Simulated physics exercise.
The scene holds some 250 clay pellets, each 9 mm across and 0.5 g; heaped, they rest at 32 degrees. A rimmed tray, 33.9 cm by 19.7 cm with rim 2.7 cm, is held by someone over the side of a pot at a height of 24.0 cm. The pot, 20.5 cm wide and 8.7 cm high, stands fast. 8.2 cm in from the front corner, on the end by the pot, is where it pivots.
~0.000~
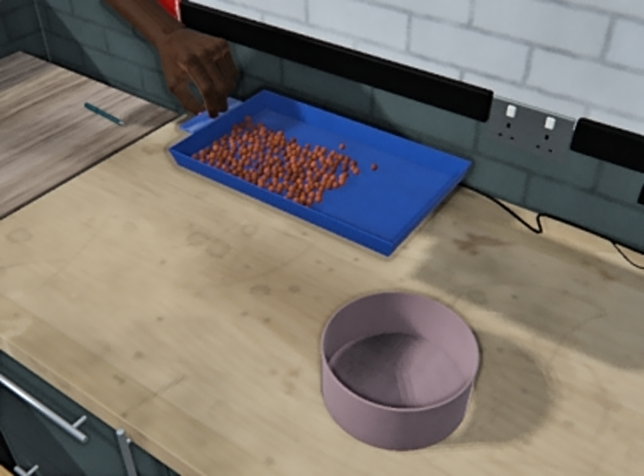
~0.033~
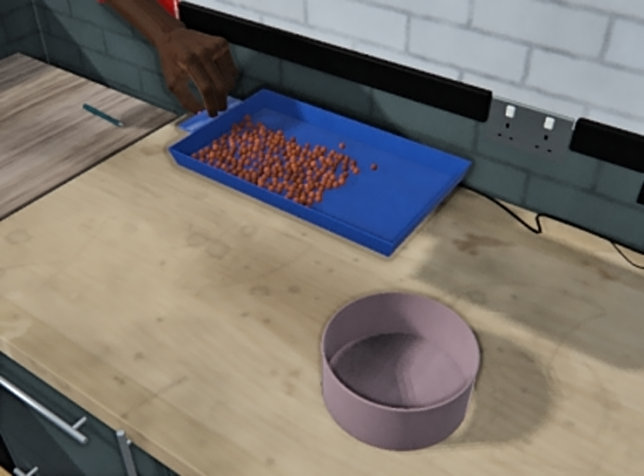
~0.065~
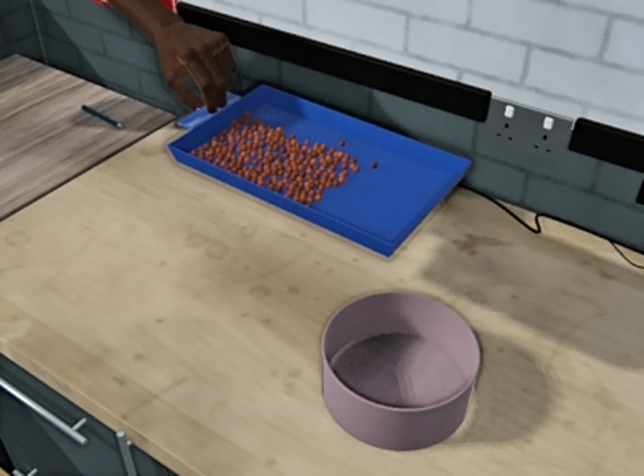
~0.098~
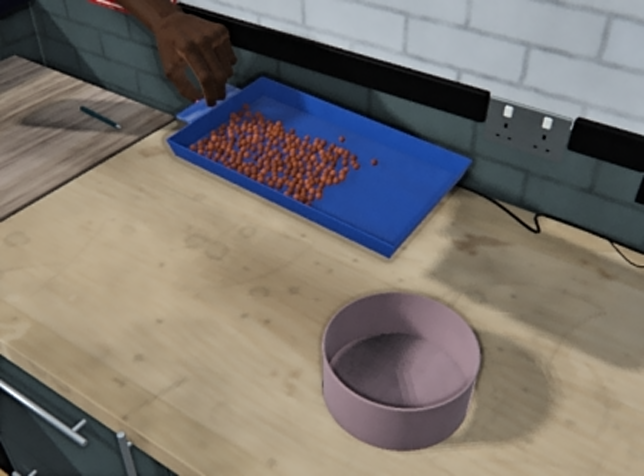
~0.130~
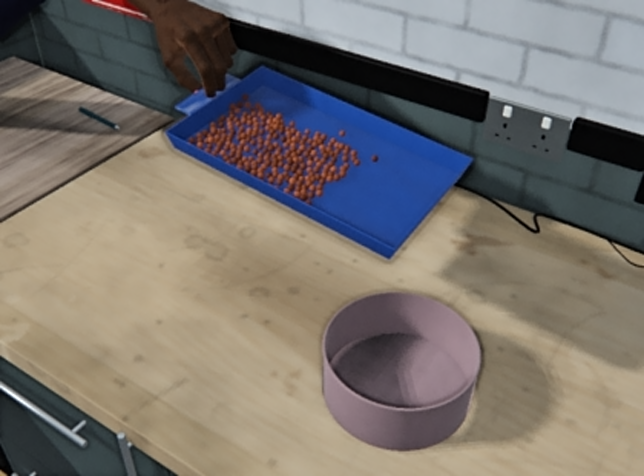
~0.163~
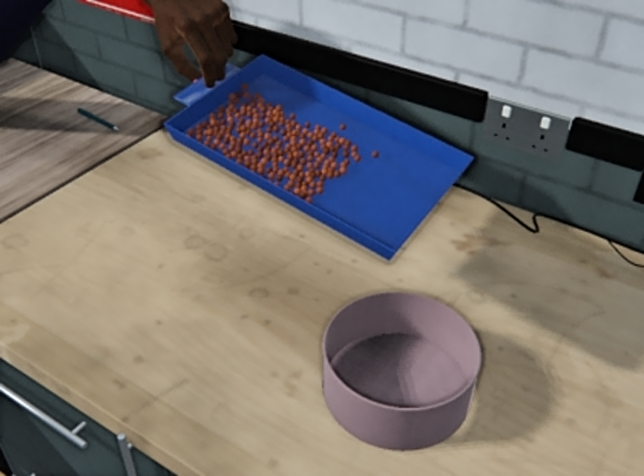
The clip shows a blue rimmed tray of reddish-brown pellets on a wooden counter behind a round mauve pot. A hand gripping the tray's left end stays nearly still, then gradually raises that end while the pot remains in place.
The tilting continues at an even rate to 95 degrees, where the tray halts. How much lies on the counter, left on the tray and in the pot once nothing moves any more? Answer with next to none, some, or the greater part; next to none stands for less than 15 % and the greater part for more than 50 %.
Counter: Next to none; tray: Next to none; pot: The greater part.
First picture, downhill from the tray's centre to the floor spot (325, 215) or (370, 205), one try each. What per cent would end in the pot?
That would be close to 100 per cent and then close to 70 per cent.
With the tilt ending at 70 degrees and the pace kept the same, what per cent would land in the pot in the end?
That would be around 65 percent.
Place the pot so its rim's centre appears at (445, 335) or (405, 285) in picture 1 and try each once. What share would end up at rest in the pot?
First try about 75 per cent, second try about 0 per cent.
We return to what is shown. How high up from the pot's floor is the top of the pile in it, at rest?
Roughly 2.0 cm up.
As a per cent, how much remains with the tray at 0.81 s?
About 65% of the load.
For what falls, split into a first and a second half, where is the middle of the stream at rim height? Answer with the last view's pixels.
First near (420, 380), then at (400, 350).
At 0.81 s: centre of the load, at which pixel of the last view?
Look near (393, 262) in the last picture.
Then, at 0.55 s, tilt 51 degrees; the tray holds 100 %, the pot 0 %.
After 0.81 s, tilt 79 degrees; the tray holds 65 %, the pot 5 %.
After 1.18 s, tilt 95 degrees; the tray holds 10 %, the pot 80 %.
By 2.2 s all is still; counter 0 %, tray 0 %, pot 100 %.
